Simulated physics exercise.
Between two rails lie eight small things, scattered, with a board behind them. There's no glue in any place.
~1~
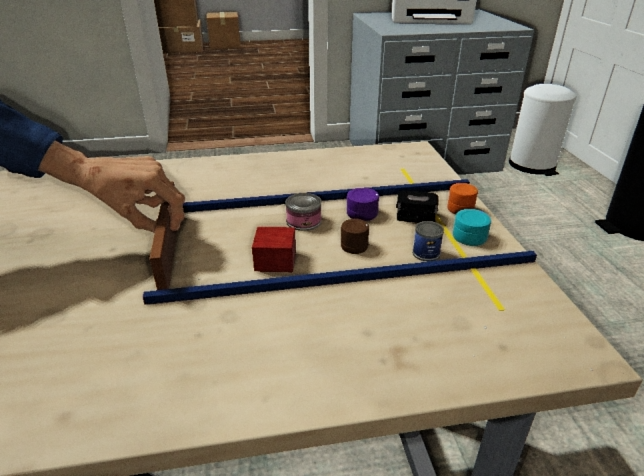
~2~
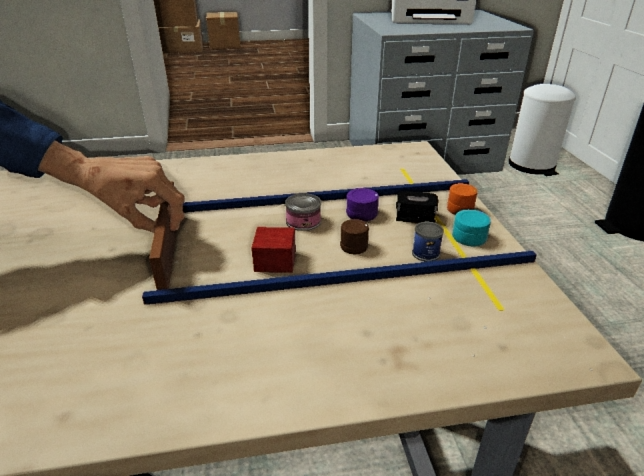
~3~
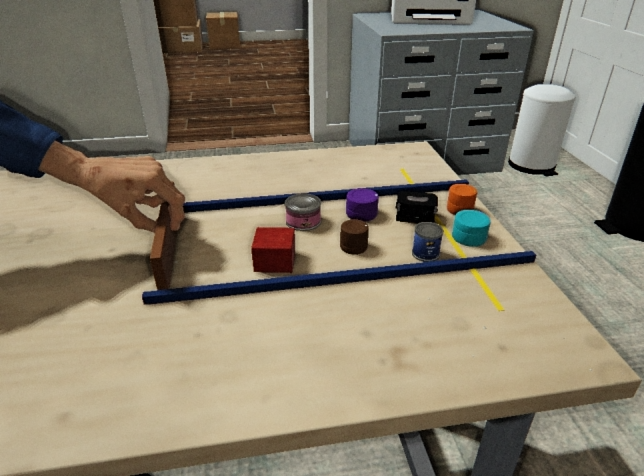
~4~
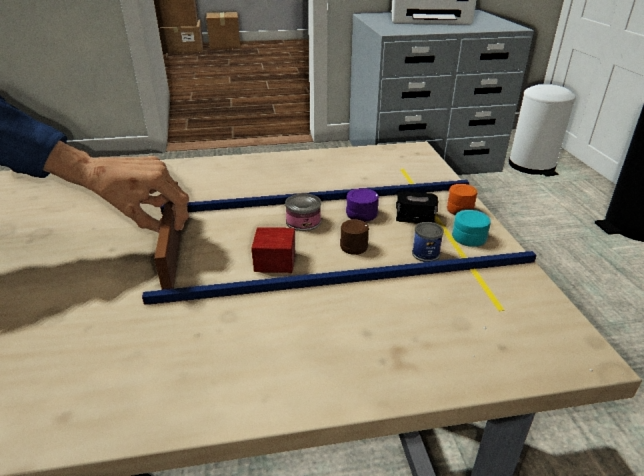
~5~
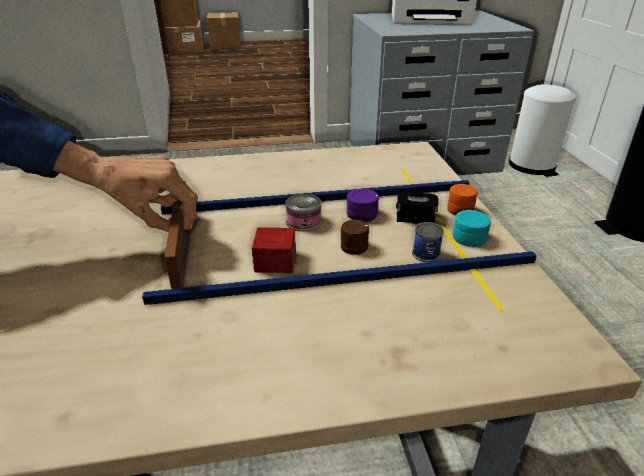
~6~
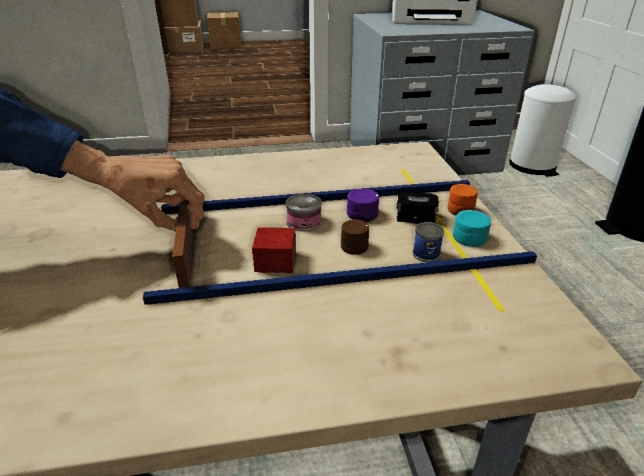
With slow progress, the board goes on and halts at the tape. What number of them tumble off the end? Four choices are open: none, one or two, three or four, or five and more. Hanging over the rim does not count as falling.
The push is going to knock one or two off the table.
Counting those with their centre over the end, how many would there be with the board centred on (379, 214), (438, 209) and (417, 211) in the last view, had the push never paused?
The counts are 0, 1 and 0, in that order.
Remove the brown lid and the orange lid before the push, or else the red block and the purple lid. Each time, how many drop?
Counts - first: 0, second: 0.
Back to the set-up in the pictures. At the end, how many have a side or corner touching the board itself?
My count gives 2.
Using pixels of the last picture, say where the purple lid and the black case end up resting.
First (456, 189), then (490, 212).
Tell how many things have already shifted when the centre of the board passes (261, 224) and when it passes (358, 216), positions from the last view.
At first I count 1, and then 5.
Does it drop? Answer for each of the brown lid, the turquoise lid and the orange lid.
The brown lid keeps its spot. The turquoise lid leaves the top. The orange lid keeps its spot.
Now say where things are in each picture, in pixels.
In the first picture, orange lid (462, 199); turquoise lid (472, 228); black case (417, 207); board (167, 233); tape (441, 224).
In the second picture, turquoise lid (471, 228); blue tin (428, 242).
In the third picture, black case (416, 208); purple lid (362, 205).
In the fourth picture, orange lid (462, 200); brown lid (354, 237).
In the fifth picture, turquoise lid (471, 228); pink pot (304, 212).
In the sixth picture, orange lid (463, 200); turquoise lid (472, 228); black case (417, 208); board (186, 231); tape (441, 225).
Early on, none off yet; orange lid at rest near (463, 200); turquoise lid at rest near (472, 228); black case at rest near (417, 208).
A while later, none off yet; orange lid at rest near (463, 200); turquoise lid at rest near (472, 228); black case at rest near (420, 208).
Further along, none off yet; orange lid at rest near (464, 199); turquoise lid travelled about its own width near (493, 228); black case travelled about its own width near (452, 211).
Finally, the number that fall off is one or two; lost, turquoise lid.
